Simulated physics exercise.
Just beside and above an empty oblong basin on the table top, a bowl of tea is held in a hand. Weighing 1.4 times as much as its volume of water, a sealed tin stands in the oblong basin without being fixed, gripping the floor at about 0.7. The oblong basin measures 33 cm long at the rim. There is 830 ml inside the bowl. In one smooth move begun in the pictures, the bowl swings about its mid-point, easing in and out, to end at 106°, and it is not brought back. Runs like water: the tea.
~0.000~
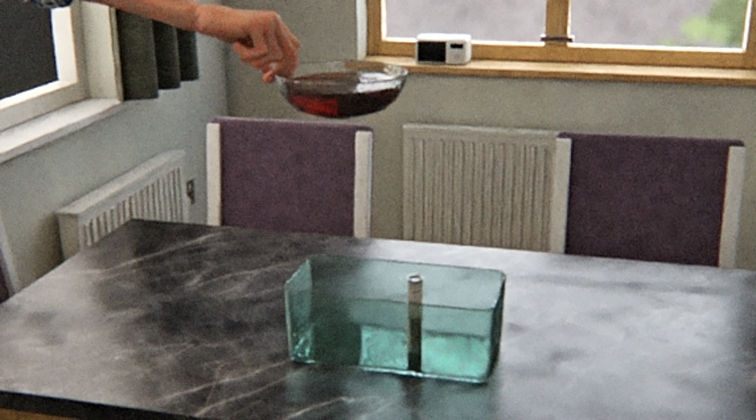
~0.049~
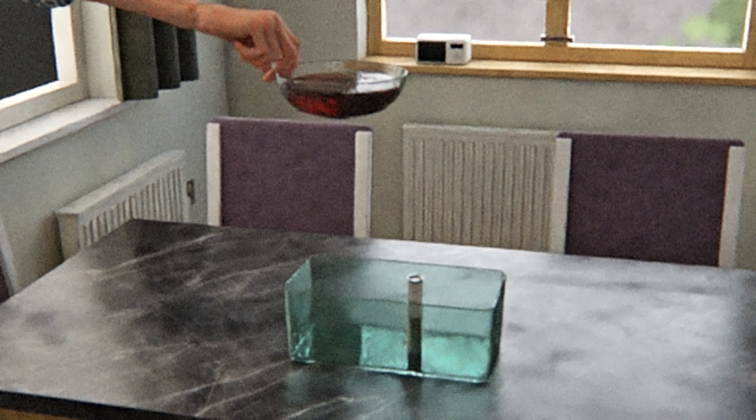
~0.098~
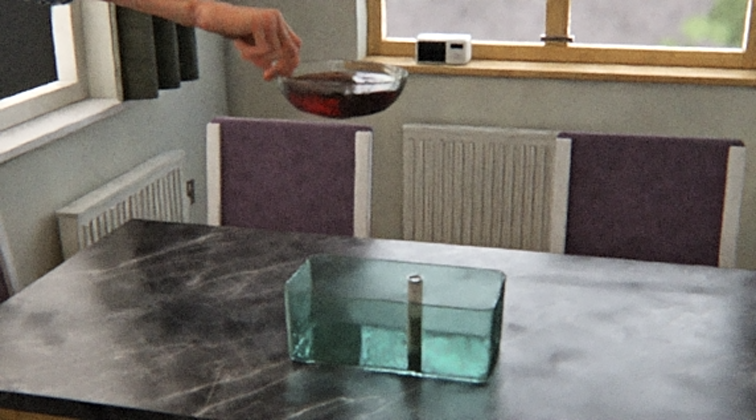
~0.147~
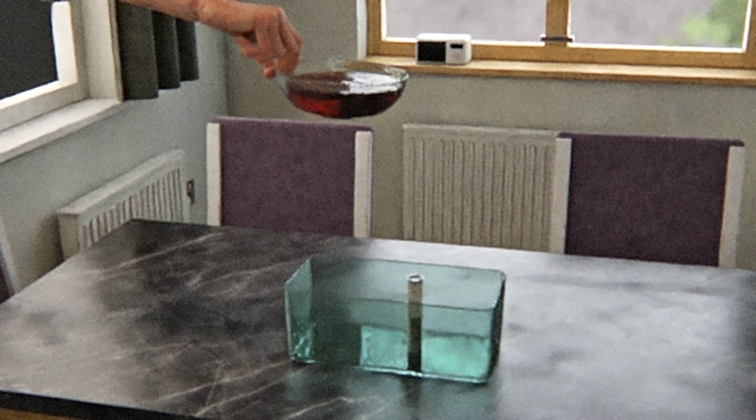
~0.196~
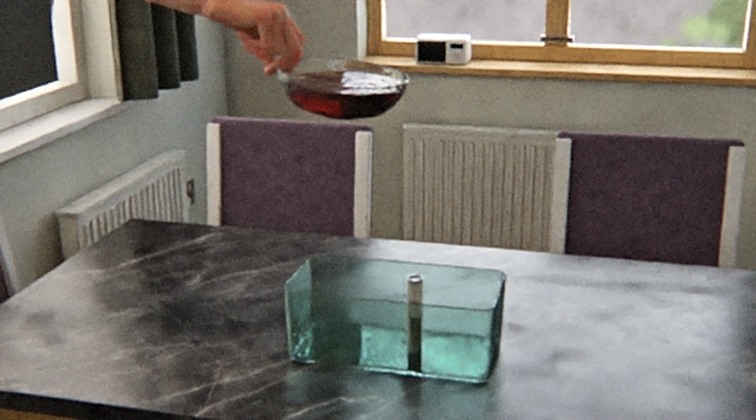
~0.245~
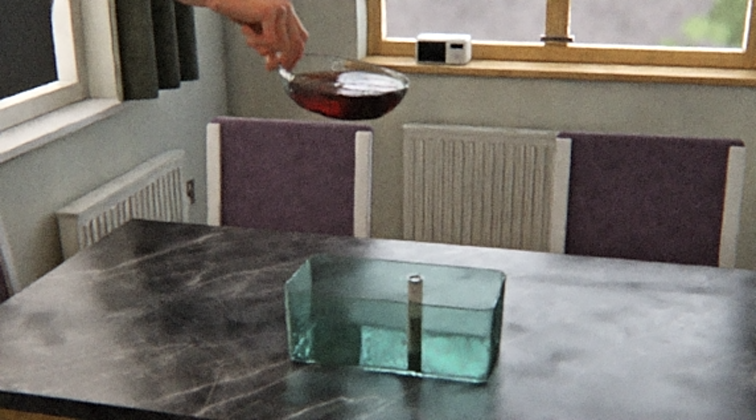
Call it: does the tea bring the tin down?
Call: Brought down.
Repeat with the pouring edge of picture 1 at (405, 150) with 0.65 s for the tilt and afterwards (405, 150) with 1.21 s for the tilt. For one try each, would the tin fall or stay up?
First it stays on its base; then it stays on its base.
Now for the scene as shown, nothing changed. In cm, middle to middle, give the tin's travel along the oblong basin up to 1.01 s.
I'd put it at around 2 centimetres.
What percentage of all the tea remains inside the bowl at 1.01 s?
Roughly 0 percent remains.
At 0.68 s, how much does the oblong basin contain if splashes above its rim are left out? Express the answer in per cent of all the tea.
I'd estimate some 10 percent of the liquid.
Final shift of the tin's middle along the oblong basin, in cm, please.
Roughly 8.0 cm.
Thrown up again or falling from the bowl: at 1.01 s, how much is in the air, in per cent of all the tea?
Estimate: Around 12 per cent.
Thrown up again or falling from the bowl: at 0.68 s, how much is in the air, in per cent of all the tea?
Estimate: About 60 % of all of it.
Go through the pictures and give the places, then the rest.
In the first frame, it leans 0°; its right rim is at (404, 76); the tea meets the walls at (285, 80) and (401, 86); the oblong basin's rim runs from (297, 272) to (500, 291); the tin's top is at (415, 281).
In the second frame, it leans 0°; its right rim is at (404, 76); the tea meets the walls at (285, 80) and (401, 86).
In the third frame, it leans 2°; its right rim is at (405, 78); the tea meets the walls at (285, 79) and (402, 87).
In the fourth frame, it leans 4°; its right rim is at (405, 80); the tea meets the walls at (286, 78) and (402, 88).
In the fifth frame, it leans 7°; its right rim is at (406, 83); the tea meets the walls at (287, 77) and (403, 89).
In the sixth frame, it leans 10°; its right rim is at (407, 88); the tea meets the walls at (290, 77) and (405, 89).
Then, 0.68 s in, the tilt is 64° and 29 per cent is still to pour; the tin stands where it began.
Then, 1.01 s in, the tilt is 99° and 0 per cent is still to pour; the tin leans 14°.
Then, 1.34 s in, the tilt is 106° and 0 per cent is still to pour; the tin lies on its side.
Then, 1.71 s in, the tilt is 106° and 0 per cent is still to pour; the tin lies on its side.
Finally, the tin lies on its side.
